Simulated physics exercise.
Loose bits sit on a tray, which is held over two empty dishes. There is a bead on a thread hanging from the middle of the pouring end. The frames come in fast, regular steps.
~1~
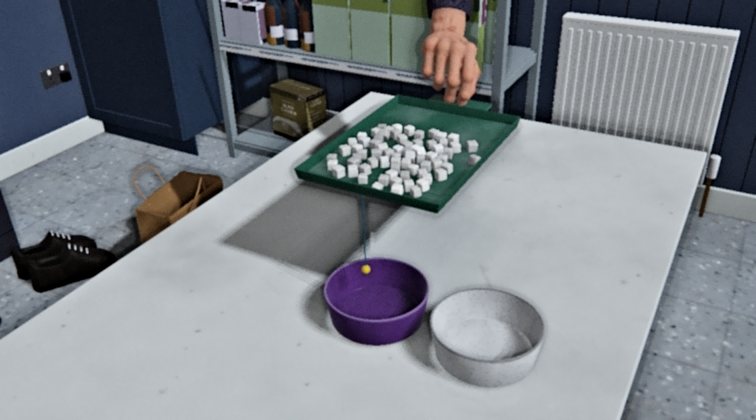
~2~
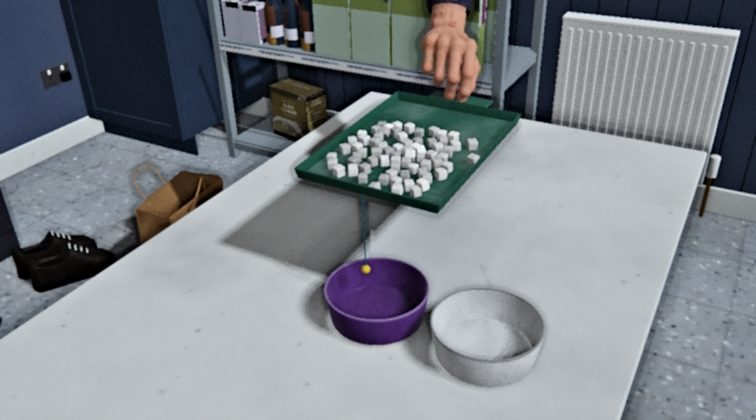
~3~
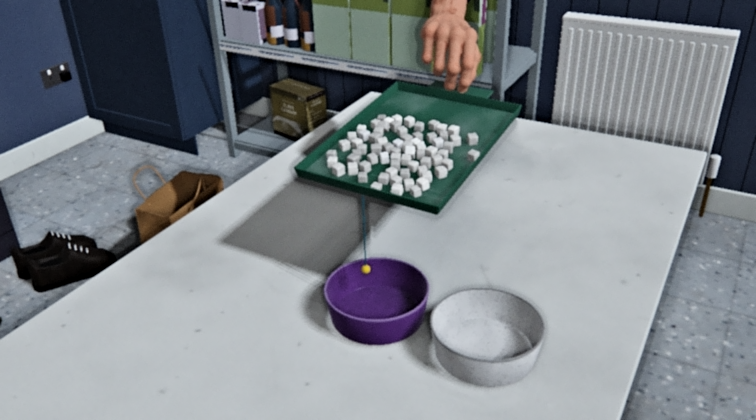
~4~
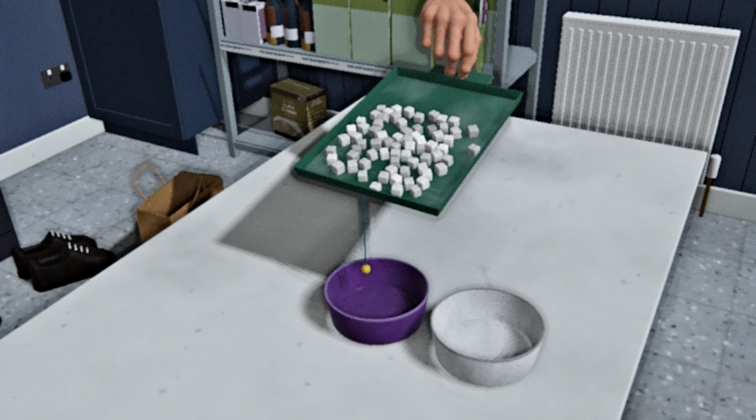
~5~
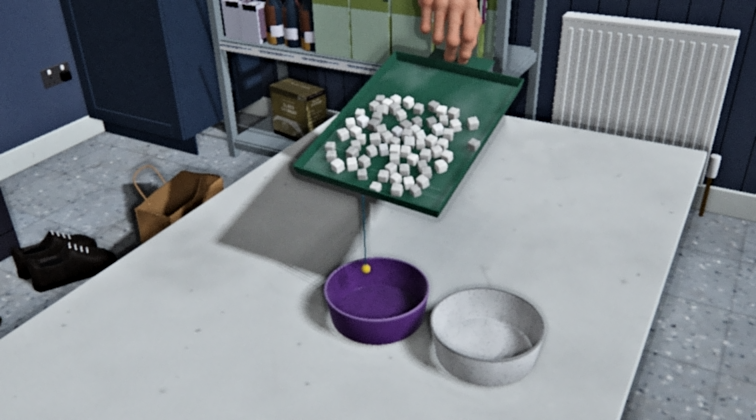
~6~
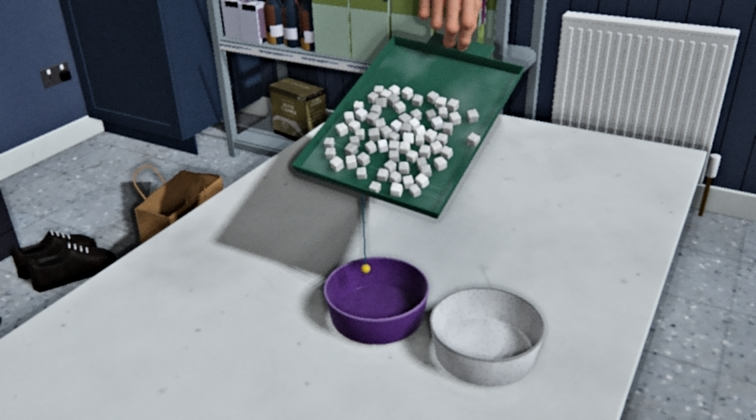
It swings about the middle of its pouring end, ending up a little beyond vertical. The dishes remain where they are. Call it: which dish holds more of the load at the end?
The left one holds more.
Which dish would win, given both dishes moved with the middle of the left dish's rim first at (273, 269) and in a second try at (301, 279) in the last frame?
At the first place right, at the second the right one.
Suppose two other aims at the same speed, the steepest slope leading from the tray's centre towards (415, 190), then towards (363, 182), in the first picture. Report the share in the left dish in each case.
In order, 30 in a hundred and 20 in a hundred.
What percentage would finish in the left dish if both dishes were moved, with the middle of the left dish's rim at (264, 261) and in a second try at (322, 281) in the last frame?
0 and 20 in a hundred.
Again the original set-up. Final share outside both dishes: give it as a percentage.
Share outside: Near 70 %.
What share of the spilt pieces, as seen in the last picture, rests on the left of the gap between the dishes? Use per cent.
Roughly 90 in a hundred.
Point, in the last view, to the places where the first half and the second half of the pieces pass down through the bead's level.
Near (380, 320) and later near (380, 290).
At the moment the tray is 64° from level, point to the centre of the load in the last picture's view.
I'd put the middle close to (388, 165).
Just after the last frame, tray tipped steeply; every one on the tray.
A moment on, tray tipped past a quarter turn; every one on the tray.
Further on, tray tipped past a quarter turn; about a tenth in the right dish; roughly a quarter in the left dish; roughly two thirds outside both.
When it is over, tray tipped past a quarter turn; about a tenth in the right dish; roughly a quarter in the left dish; roughly two thirds outside both.
